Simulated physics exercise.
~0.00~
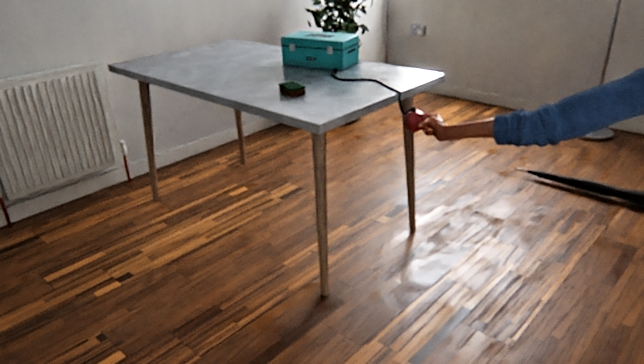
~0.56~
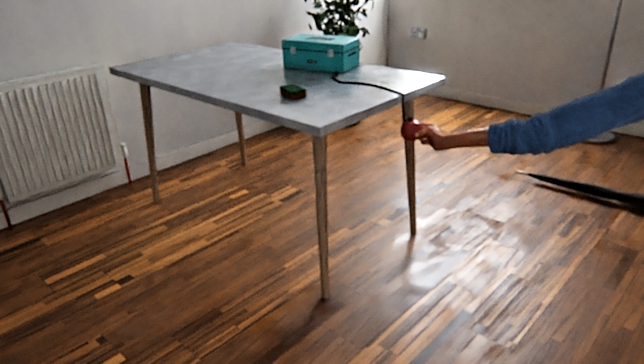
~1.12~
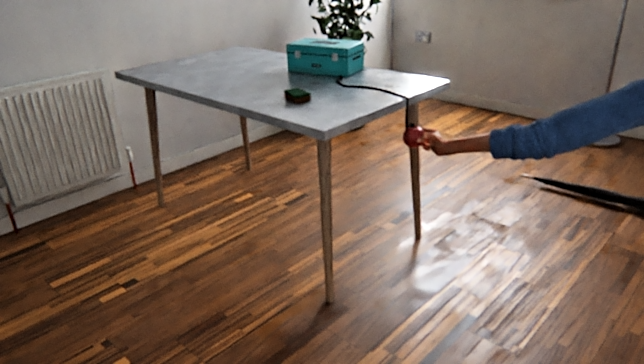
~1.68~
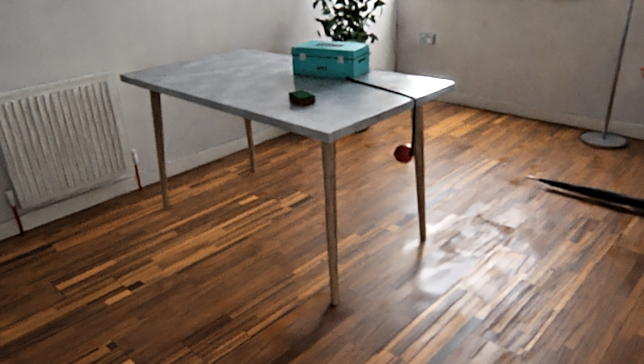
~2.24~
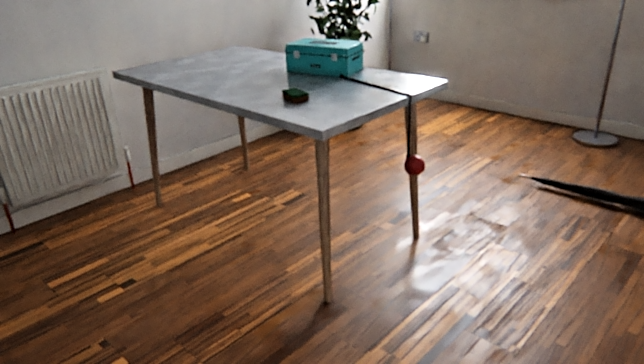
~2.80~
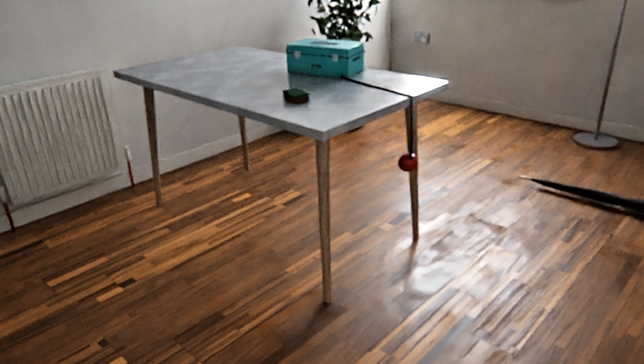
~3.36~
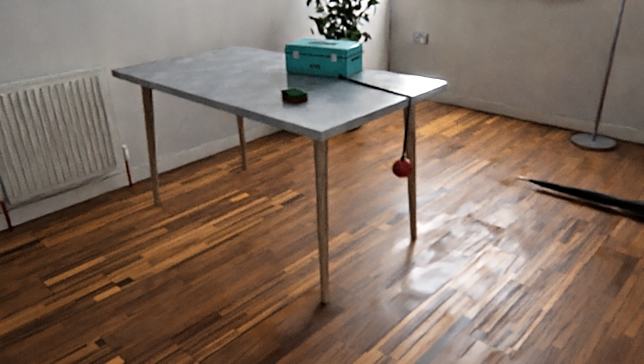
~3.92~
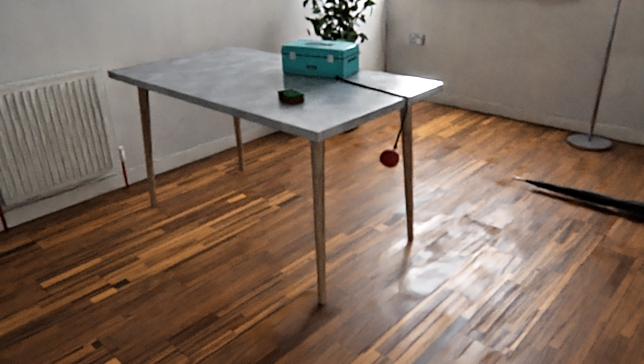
Red apple on a cord dropping slightly from a hand's release, then swinging beside the table leg, toolbox and sponge staying put.
